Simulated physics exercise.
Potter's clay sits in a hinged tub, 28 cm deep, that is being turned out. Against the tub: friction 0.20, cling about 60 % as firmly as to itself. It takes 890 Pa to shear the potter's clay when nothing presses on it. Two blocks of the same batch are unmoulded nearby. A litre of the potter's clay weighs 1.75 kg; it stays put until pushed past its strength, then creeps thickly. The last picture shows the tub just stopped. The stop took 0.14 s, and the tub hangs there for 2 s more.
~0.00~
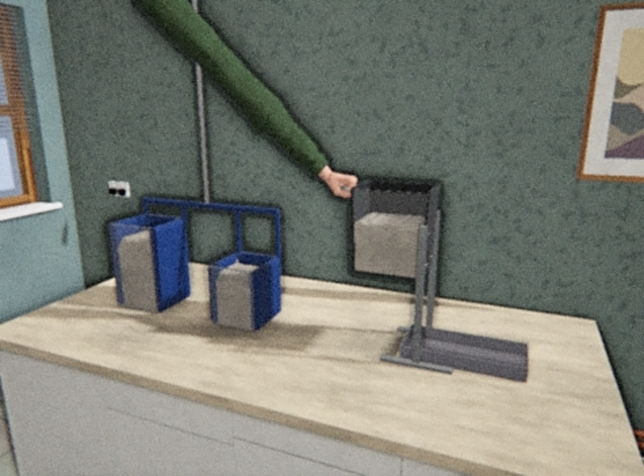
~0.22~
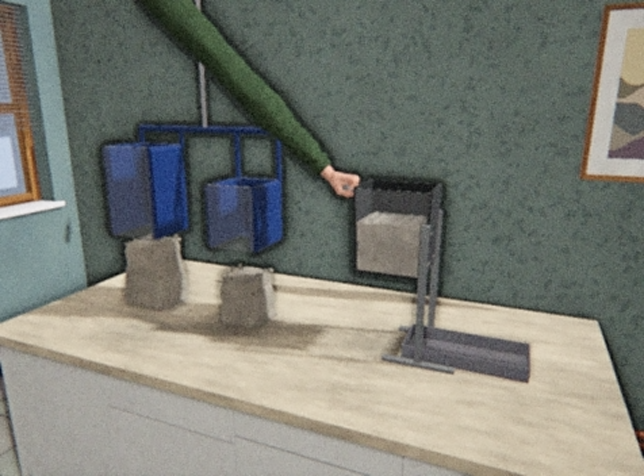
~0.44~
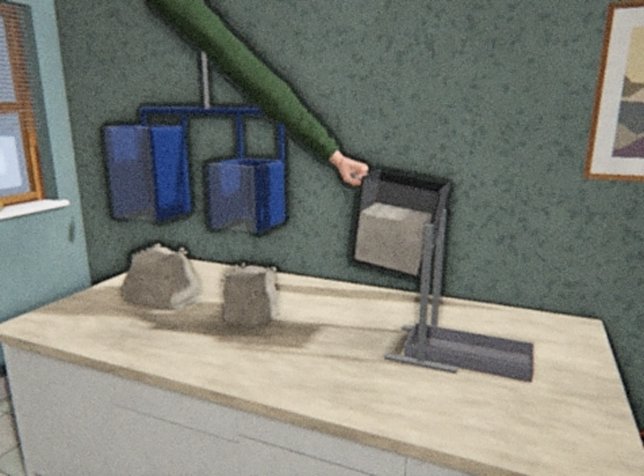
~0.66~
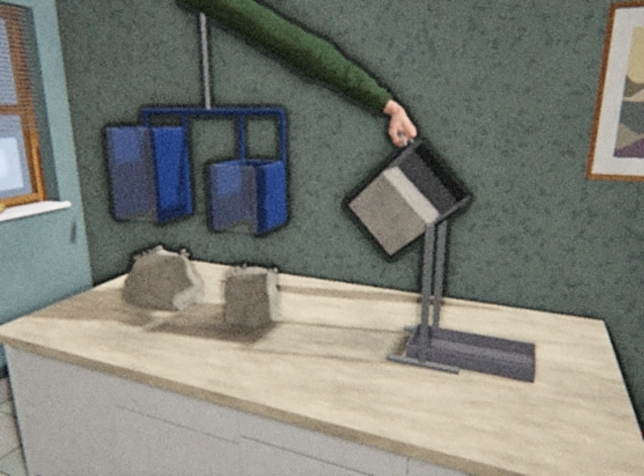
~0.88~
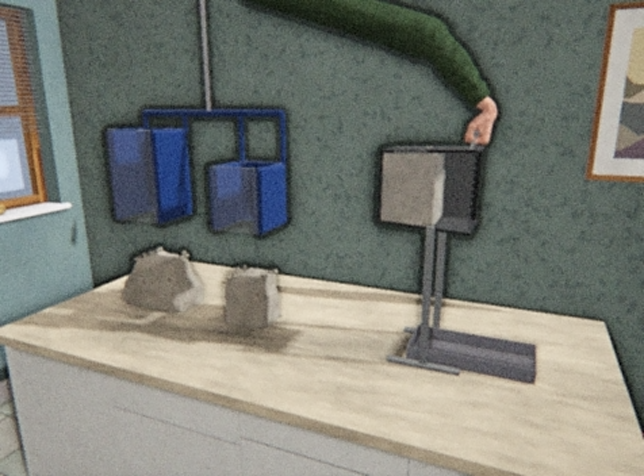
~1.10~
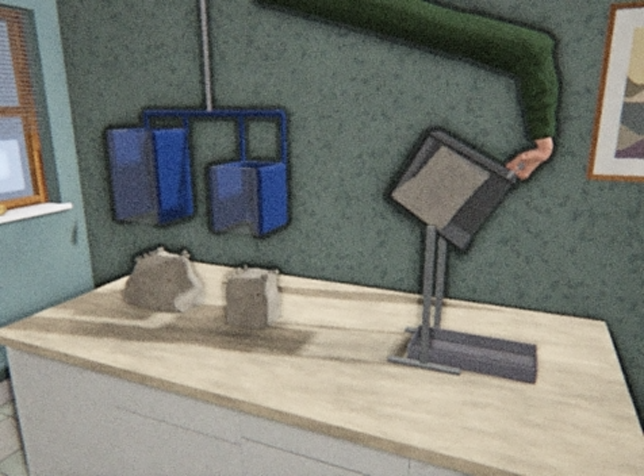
Green-sleeved arm turning a hinged tub of grey clay clockwise after blue moulds lift off two blocks, the left one slumping.
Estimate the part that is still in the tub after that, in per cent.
Close to 0 per cent.
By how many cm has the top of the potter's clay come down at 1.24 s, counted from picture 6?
Some 11 cm.
After 1.24 s, the tub is at 121 degrees and holds 85 %.
After 1.41 s, the tub is at 121 degrees and holds 20 %.
After 1.58 s, the tub is at 121 degrees and holds 0 %.
After 1.75 s, the tub is at 121 degrees and holds 0 %.
After 3.10 s, at the end, the tub is at 121 degrees and holds 0 %.
